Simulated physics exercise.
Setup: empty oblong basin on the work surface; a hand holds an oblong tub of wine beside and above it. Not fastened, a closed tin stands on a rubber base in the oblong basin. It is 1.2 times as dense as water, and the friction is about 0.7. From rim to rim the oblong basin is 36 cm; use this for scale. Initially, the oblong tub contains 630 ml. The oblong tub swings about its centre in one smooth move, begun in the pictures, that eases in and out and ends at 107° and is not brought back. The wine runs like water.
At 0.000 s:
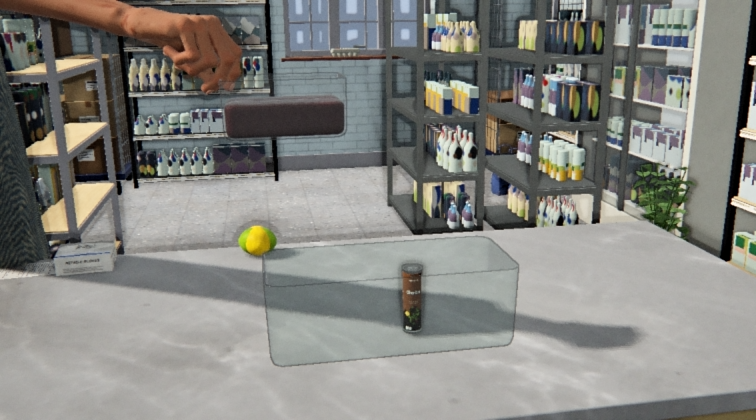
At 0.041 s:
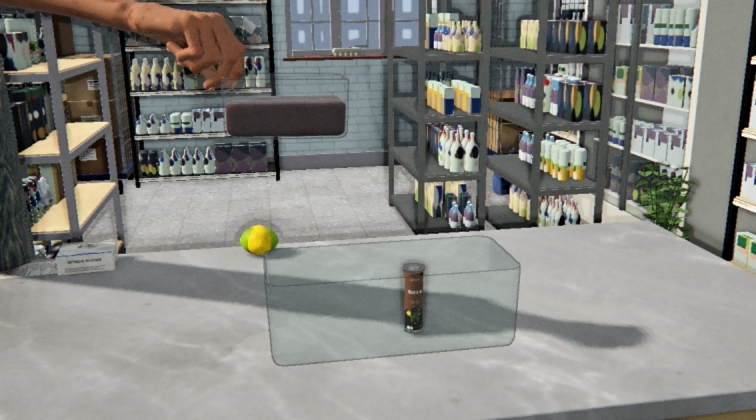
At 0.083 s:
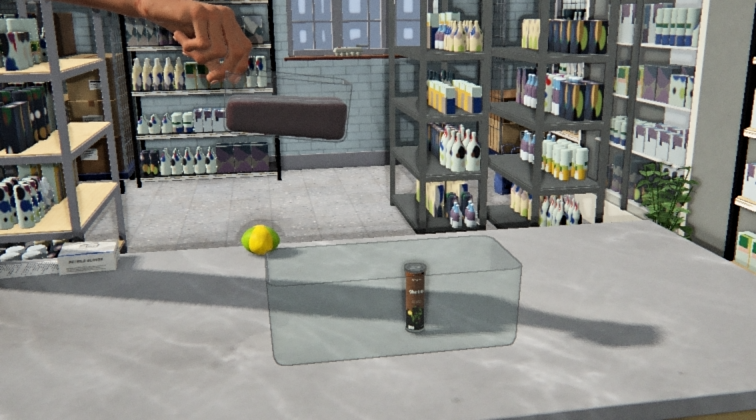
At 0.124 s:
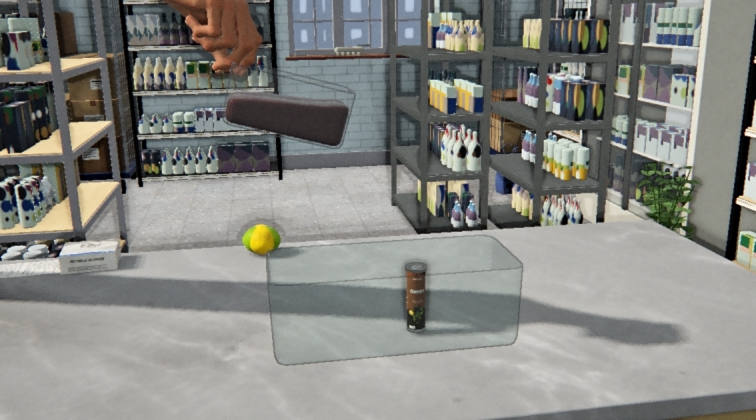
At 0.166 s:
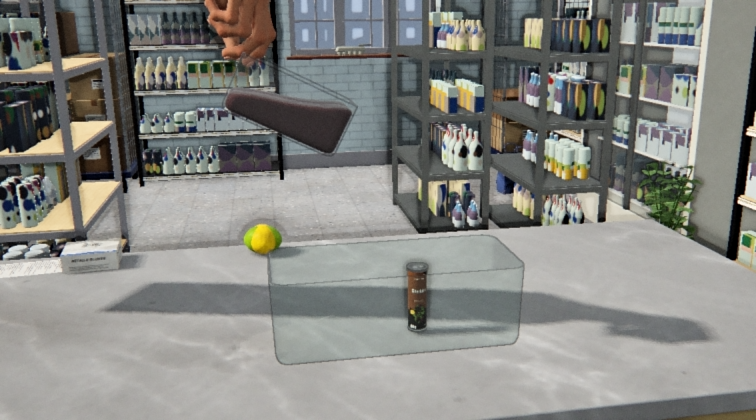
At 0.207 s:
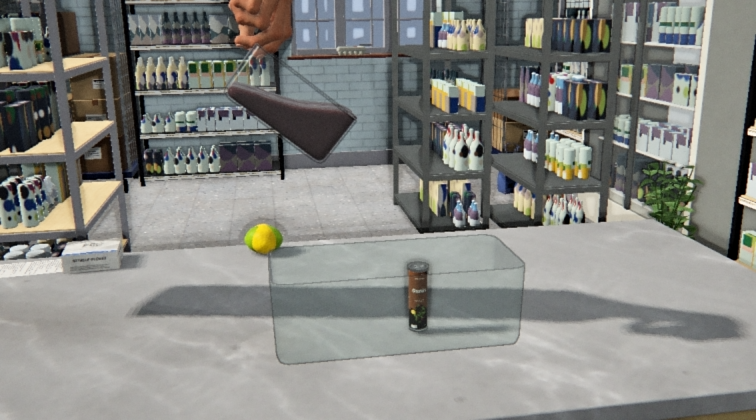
The footage shows a hand at a clear oblong tub of dark liquid above a counter, turning as the tub tilts steadily, right end downward, while a small upright tin stays still inside a larger clear basin below.
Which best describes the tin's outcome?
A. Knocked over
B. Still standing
Knocked over.
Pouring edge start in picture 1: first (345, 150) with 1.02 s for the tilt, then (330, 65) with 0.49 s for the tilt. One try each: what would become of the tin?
Trial 1 - tin stays standing; trial 2 - tin tips.
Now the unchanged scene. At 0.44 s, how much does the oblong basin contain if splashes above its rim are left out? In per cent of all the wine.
10 %, more or less.
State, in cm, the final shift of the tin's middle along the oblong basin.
8.5 cm.
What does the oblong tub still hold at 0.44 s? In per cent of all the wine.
I'd estimate some 16 % remains.
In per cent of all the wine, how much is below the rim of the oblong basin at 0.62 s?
Roughly 90 per cent.
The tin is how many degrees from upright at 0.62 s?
It sits at roughly 5°.
By 0.44 s the tilt is 104° and 15 per cent is still to pour; the tin stands where it began.
By 0.62 s the tilt is 107° and 3 per cent is still to pour; the tin stands 2 cm from where it began.
By 0.80 s the tilt is 107° and 0 per cent is still to pour; the tin leans 30°.
By 1.00 s the tilt is 107° and 0 per cent is still to pour; the tin lies on its side.
At rest the tin lies on its side.
